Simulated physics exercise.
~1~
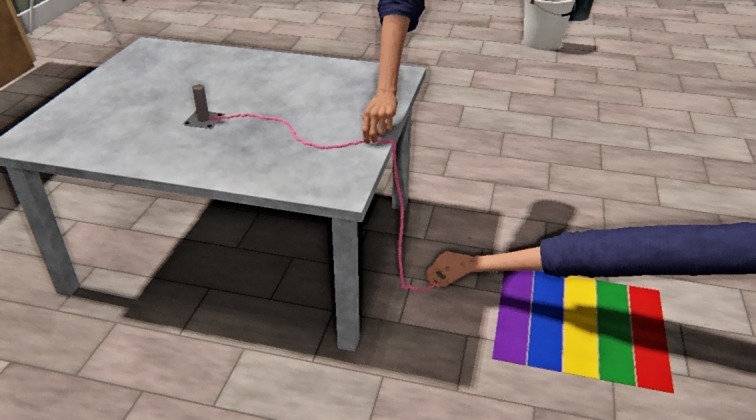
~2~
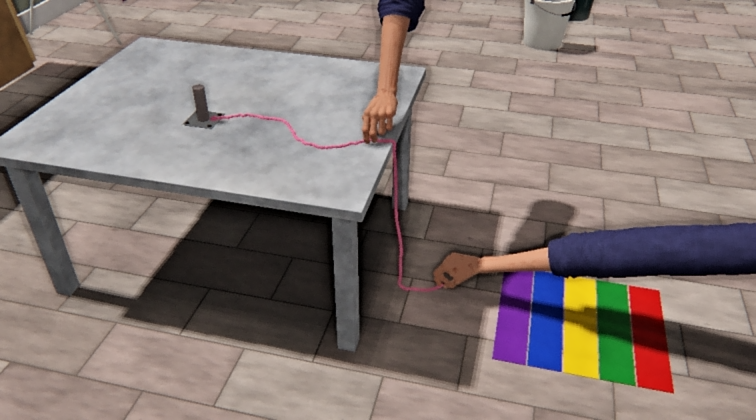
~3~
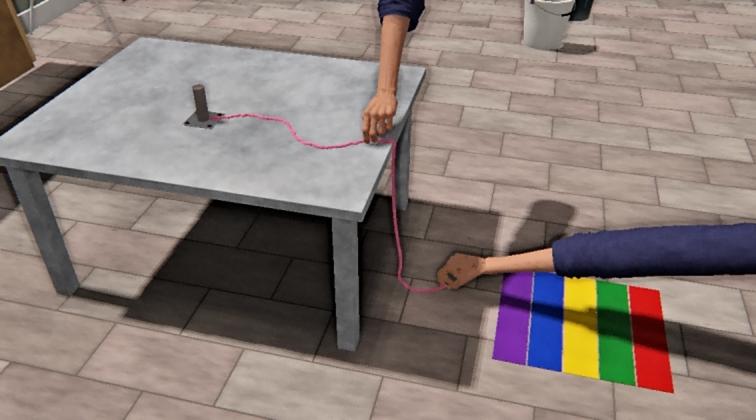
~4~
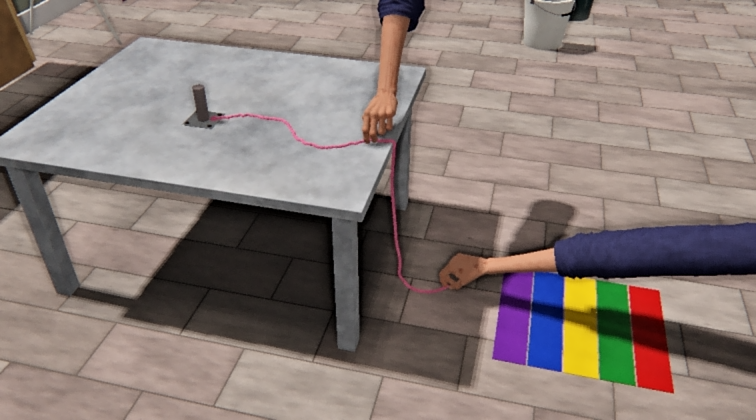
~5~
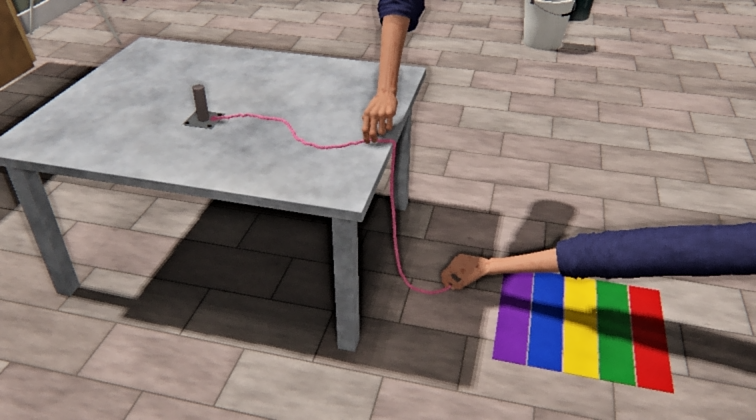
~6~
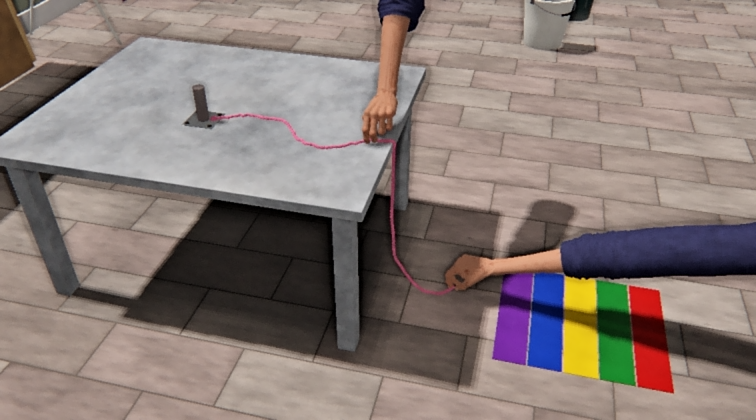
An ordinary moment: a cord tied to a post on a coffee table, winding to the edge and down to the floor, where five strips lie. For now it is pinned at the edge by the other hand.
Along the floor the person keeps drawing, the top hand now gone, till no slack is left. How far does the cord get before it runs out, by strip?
As far as the yellow strip.
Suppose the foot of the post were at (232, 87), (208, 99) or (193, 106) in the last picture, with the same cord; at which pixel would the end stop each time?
About (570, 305), (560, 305) and (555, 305).
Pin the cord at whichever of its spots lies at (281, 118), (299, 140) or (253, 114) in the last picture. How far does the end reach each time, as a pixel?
Results: (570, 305); (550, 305); (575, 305).
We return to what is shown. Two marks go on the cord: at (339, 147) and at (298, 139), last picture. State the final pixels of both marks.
Roughly (373, 142) for the first and (327, 136) for the second.
A little later, end near (528, 299); over purple.
Next, end near (564, 305); over blue.
When it is tight, end near (585, 309); over yellow. It gets as far as the yellow strip.
